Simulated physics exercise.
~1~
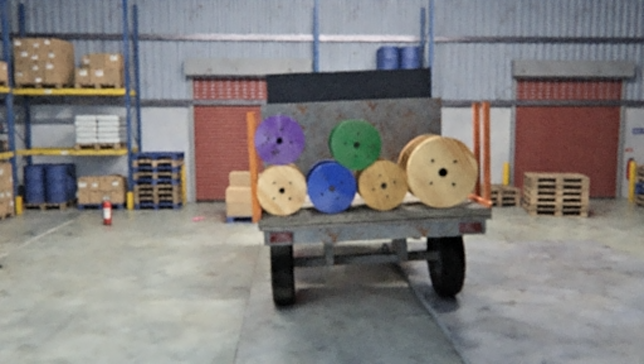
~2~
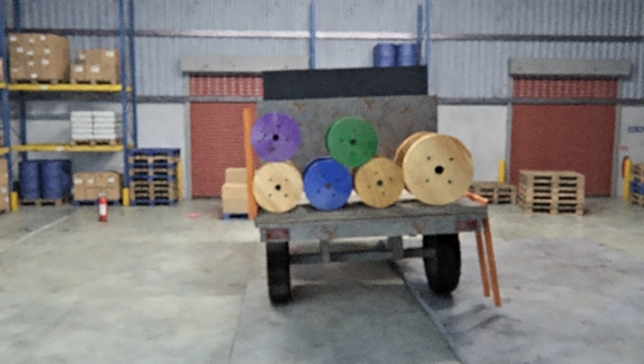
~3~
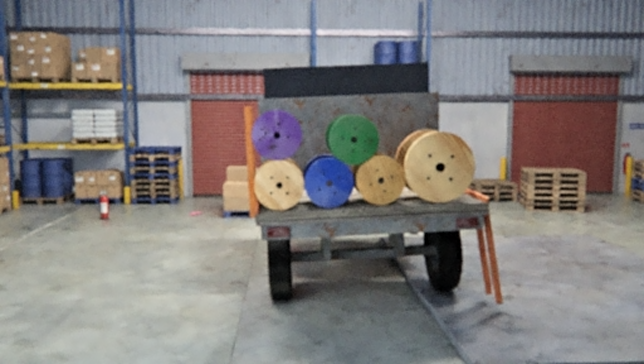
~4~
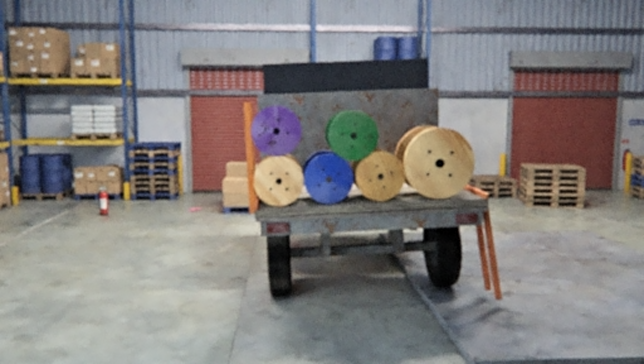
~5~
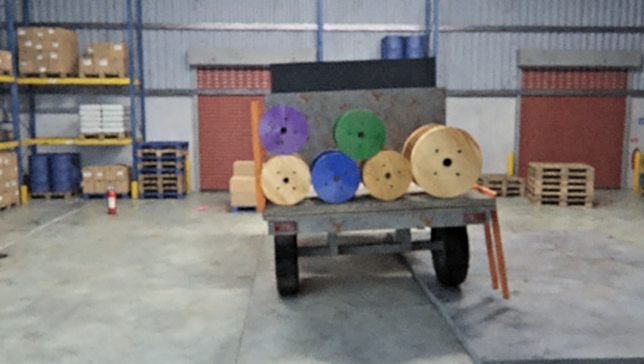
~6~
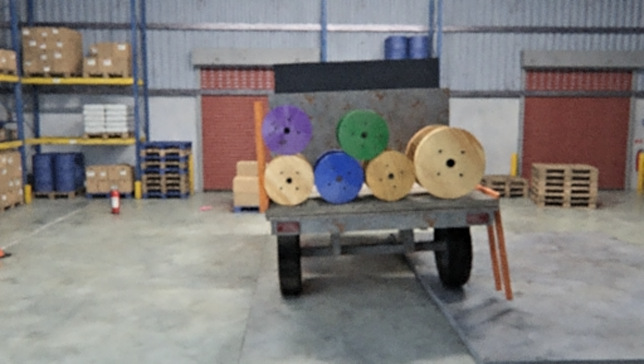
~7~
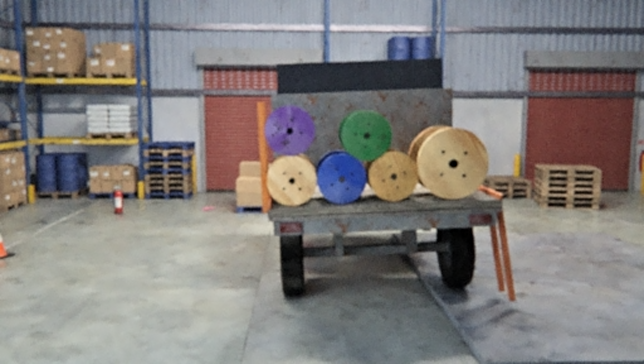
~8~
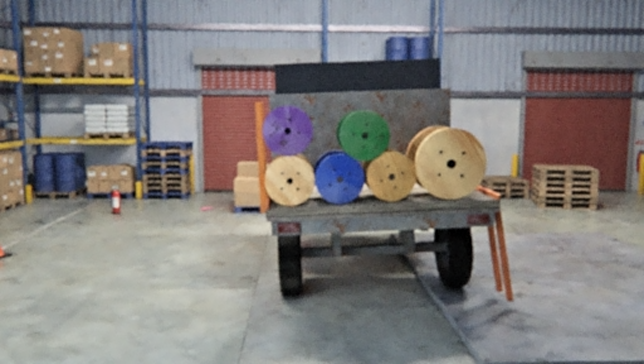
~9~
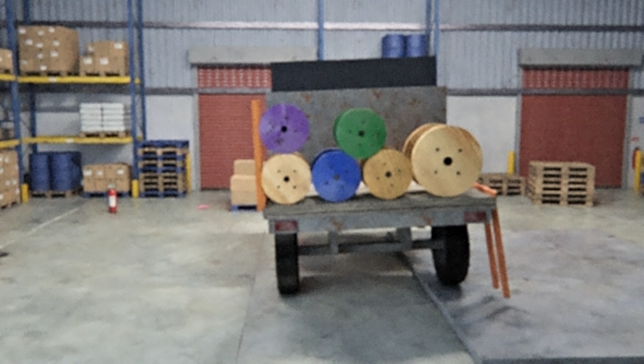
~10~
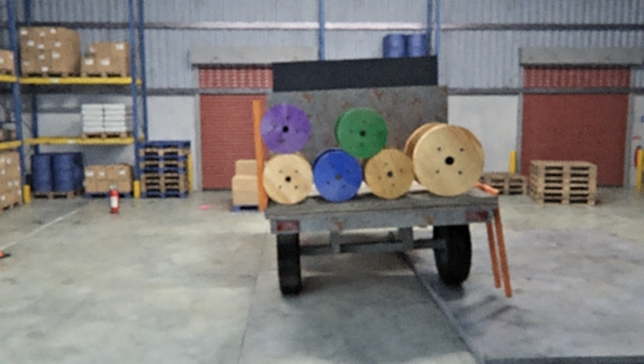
The orange posts on the right side of a parked flatbed trailer swing down and hang below the deck edge, while the left post stays upright. The purple, green, blue and wooden cable reels remain stacked in place on the deck, with none falling off.
